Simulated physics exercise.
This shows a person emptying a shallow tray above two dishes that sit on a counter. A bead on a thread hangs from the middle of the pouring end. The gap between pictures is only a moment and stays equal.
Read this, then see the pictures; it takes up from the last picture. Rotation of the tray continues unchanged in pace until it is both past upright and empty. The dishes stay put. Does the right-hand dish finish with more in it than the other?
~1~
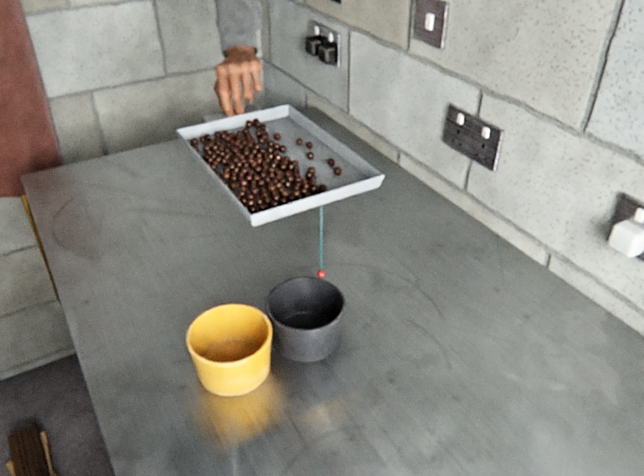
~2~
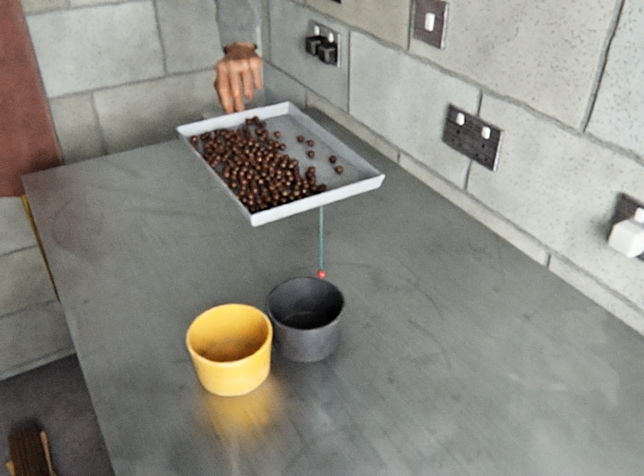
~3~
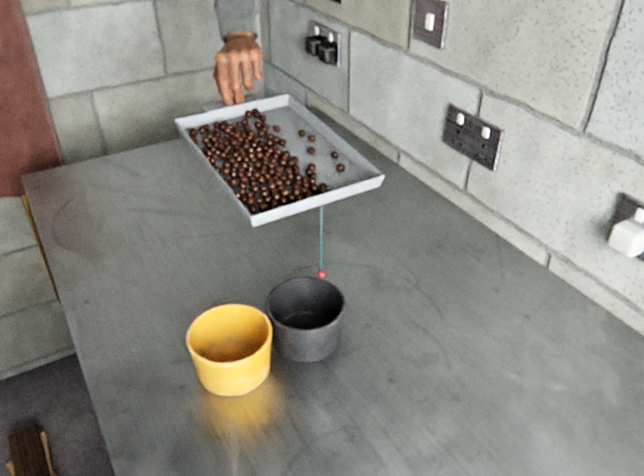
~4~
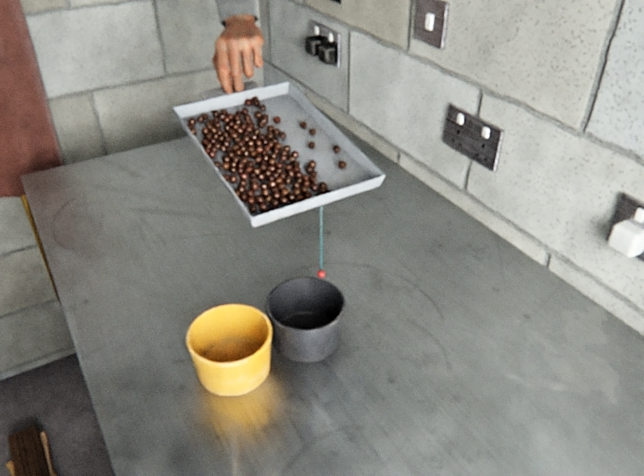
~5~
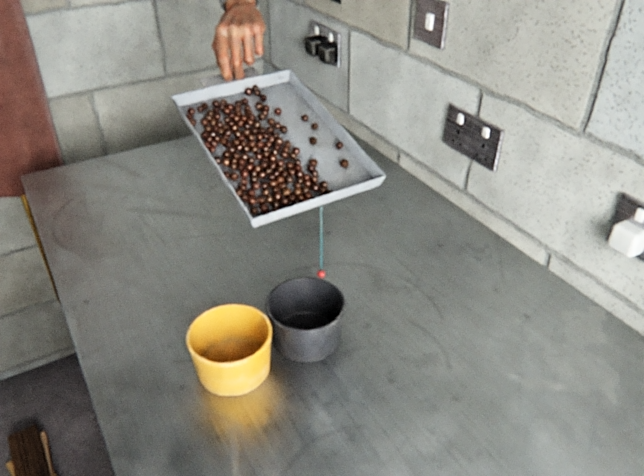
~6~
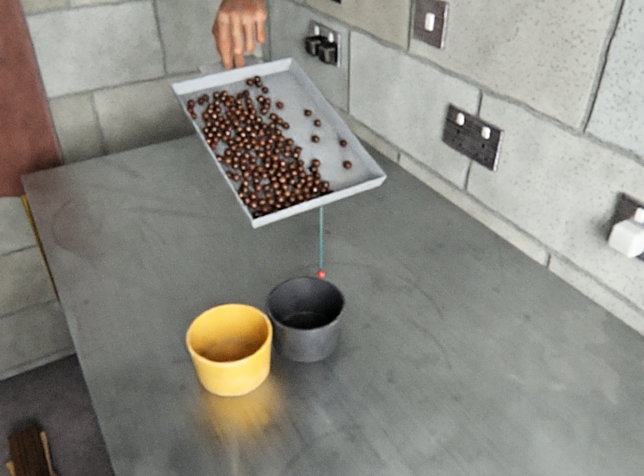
Yes.
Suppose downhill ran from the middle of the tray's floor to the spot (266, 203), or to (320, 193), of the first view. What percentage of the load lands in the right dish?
The first try gives close to 30 per cent, the second close to 30 per cent.
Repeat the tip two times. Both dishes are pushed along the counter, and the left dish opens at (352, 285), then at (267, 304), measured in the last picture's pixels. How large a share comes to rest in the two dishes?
You'd see around 30 per cent and then around 20 per cent.
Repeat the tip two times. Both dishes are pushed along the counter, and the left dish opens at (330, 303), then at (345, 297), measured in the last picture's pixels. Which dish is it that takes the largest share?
Try 1: The dish at left. Try 2: The dish at left.
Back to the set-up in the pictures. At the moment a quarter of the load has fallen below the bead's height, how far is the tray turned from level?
I'd say close to 80 degrees.
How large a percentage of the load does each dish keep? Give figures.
Left dish around 10, right dish around 40, both in a hundred.
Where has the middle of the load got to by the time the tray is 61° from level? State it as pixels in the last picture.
I'd put it at about (302, 191).
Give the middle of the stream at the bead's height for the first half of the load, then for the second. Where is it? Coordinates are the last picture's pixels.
Roughly (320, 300) first, then roughly (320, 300).
Soon after the last picture, tray tipped steeply; nearly all on the tray; a stray few in the right dish; a stray few outside both; a small part in the air.
A little later, tray tipped right over; a small part on the tray; a small part in the left dish; about a quarter in the right dish; about a third outside both; about a quarter in the air.
Later still, tray tipped past a quarter turn; a small part in the left dish; about half in the right dish; about half outside both.
By the end, tray tipped past a quarter turn; a small part in the left dish; about half in the right dish; about half outside both.
